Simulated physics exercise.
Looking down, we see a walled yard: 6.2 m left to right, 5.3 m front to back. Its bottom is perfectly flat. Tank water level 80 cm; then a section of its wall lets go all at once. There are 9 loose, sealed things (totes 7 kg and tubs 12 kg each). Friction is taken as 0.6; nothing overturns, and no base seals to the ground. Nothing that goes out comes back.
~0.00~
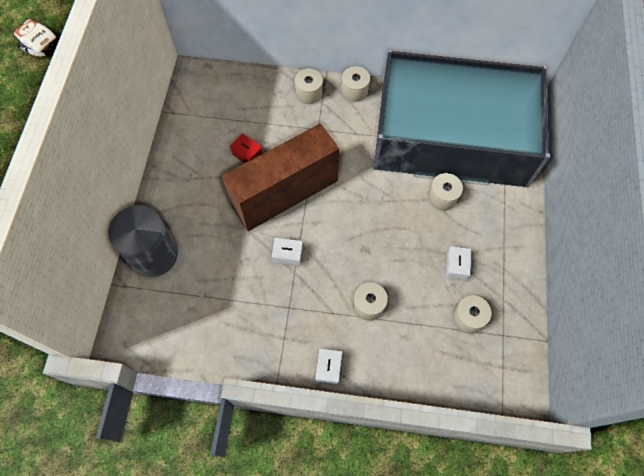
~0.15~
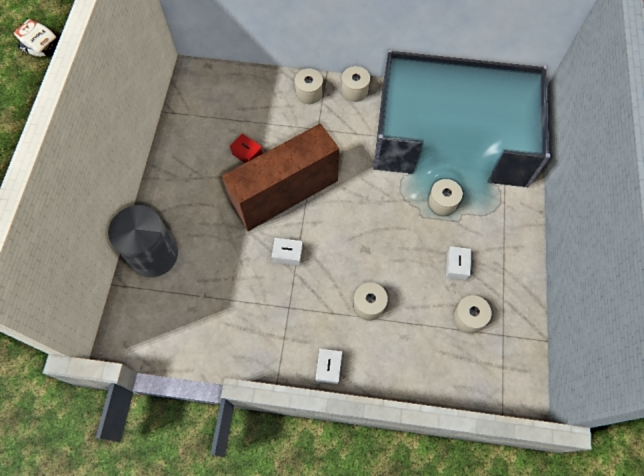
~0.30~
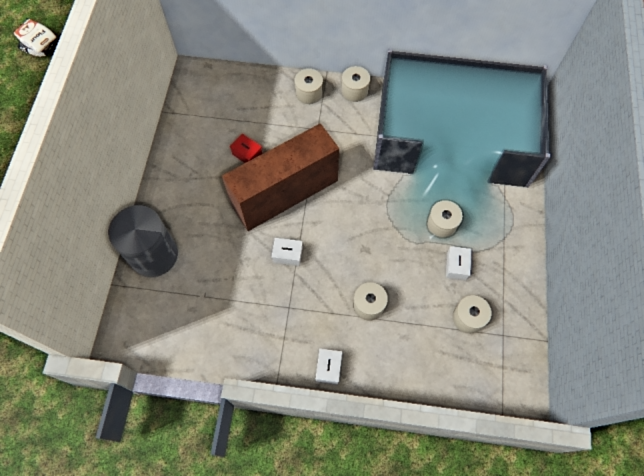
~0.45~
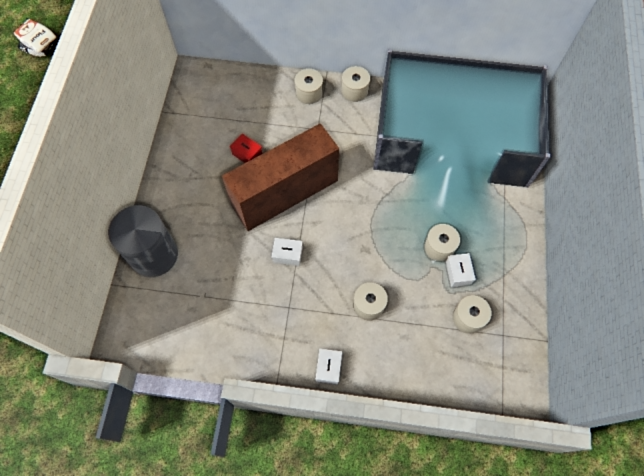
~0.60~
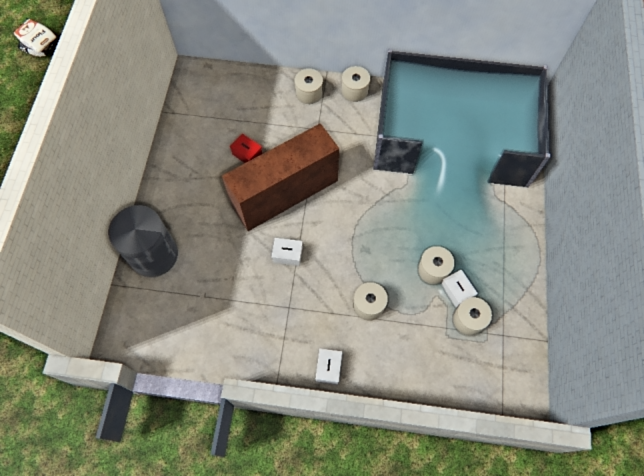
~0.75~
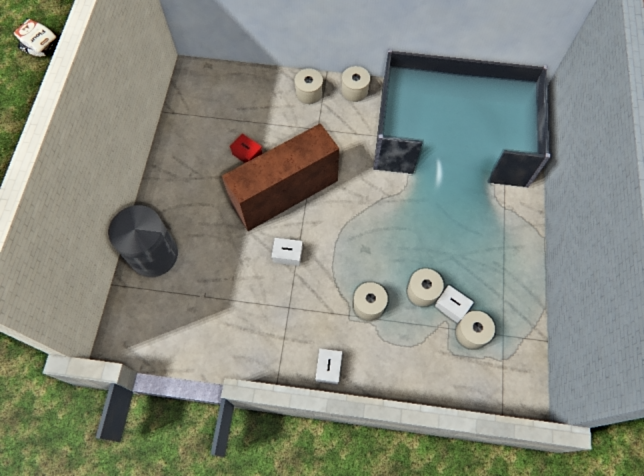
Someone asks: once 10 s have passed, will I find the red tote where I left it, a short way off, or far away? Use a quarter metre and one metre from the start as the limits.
You will find it where you left it.
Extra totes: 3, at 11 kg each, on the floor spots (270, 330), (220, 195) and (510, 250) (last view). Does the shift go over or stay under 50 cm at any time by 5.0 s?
Answers, first to last: Exceeding, not exceeding, exceeding.
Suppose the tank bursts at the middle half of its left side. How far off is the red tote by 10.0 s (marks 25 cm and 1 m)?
From there, the red tote gets swept far.
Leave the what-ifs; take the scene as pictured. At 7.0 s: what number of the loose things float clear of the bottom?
At that moment 3.
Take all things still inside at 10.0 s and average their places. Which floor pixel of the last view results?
Roughly at (268, 141).
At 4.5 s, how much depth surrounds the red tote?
Roughly 0 cm at that moment.
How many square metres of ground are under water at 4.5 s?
About 24 m2.
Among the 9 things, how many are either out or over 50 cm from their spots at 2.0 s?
It comes to 5.
After 2.0 s the red tote is near (246, 146), 0.0 m from its start, aground; 0 of 9 are out; 5 afloat.
After 4.5 s the red tote is near (246, 146), 0.0 m from its start, aground; 0 of 9 are out; 4 afloat.
After 7.0 s the red tote is near (246, 146), 0.0 m from its start, aground; 1 of 9 are out; 3 afloat.
After 10.0 s the red tote is near (246, 146), 0.0 m from its start, aground; 2 of 9 are out; 5 afloat.
